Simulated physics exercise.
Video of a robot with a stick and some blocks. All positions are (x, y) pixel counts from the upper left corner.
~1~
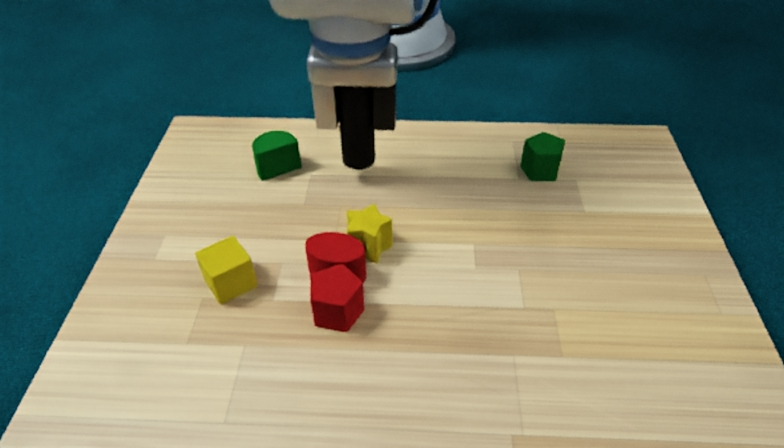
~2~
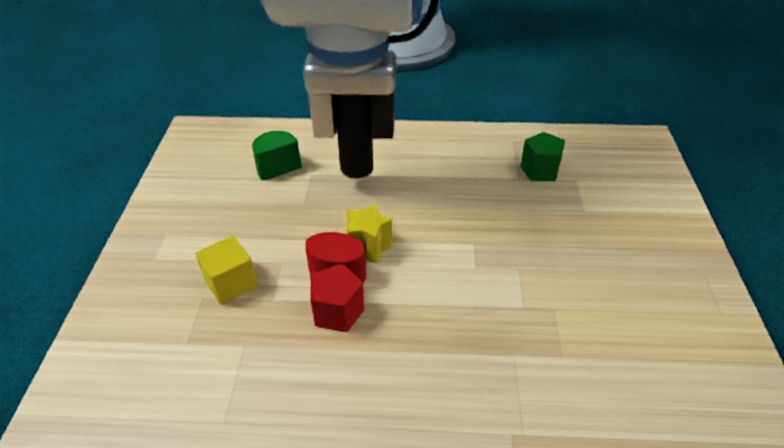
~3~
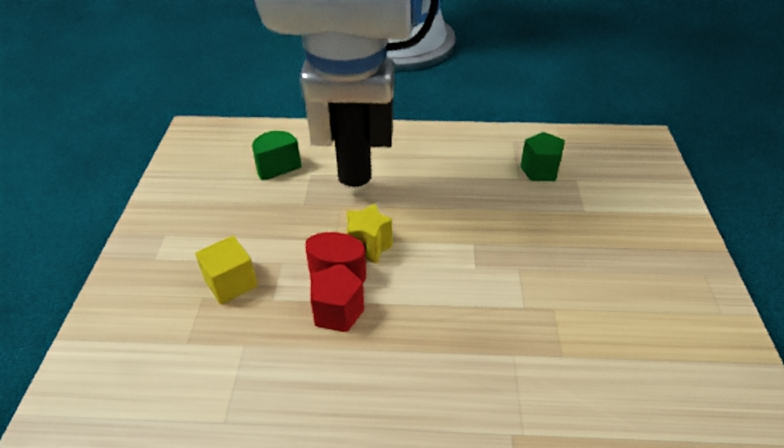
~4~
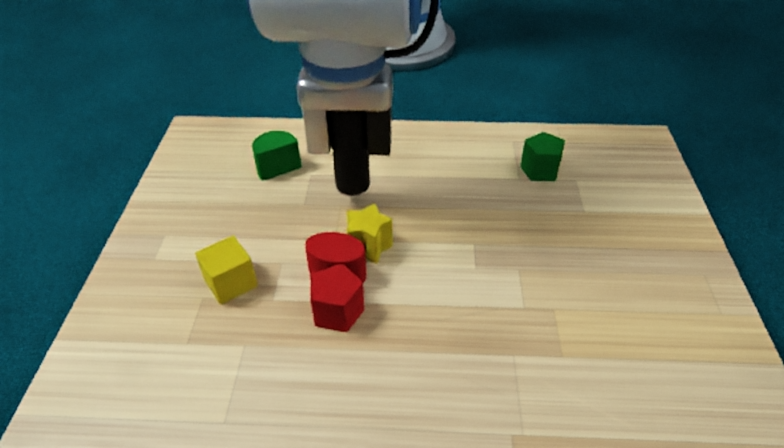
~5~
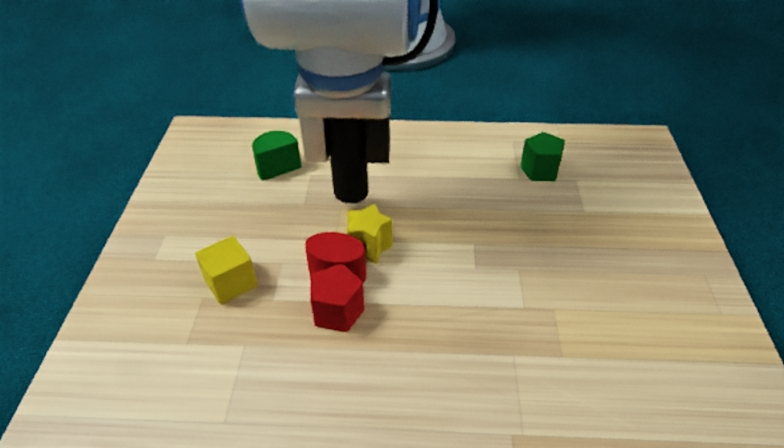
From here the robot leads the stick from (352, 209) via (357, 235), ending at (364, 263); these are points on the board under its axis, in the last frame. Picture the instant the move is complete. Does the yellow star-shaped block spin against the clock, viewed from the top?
Yes
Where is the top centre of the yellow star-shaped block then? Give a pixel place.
The centre of its top face lies at (391, 254).
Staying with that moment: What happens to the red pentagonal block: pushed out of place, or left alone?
If the stick follows that path, the red pentagonal block ends up shifted.
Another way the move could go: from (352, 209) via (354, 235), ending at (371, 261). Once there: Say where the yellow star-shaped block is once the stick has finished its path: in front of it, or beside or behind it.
It holds its place in front.
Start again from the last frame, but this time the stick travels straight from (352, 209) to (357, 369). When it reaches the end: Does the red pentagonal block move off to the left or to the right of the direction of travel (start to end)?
Facing from start to end, it shifts right.
What follows on the original path. Halfway along, stick at (355, 219); red pentagonal block at (332, 288); red oval block at (333, 249); yellow star-shaped block at (374, 229), turned 15° anticlockwise.
At the end, stick at (363, 247); red pentagonal block at (327, 298), turned 15° anticlockwise; red oval block at (331, 256), turned 30° clockwise; yellow star-shaped block at (391, 254), turned 30° anticlockwise.
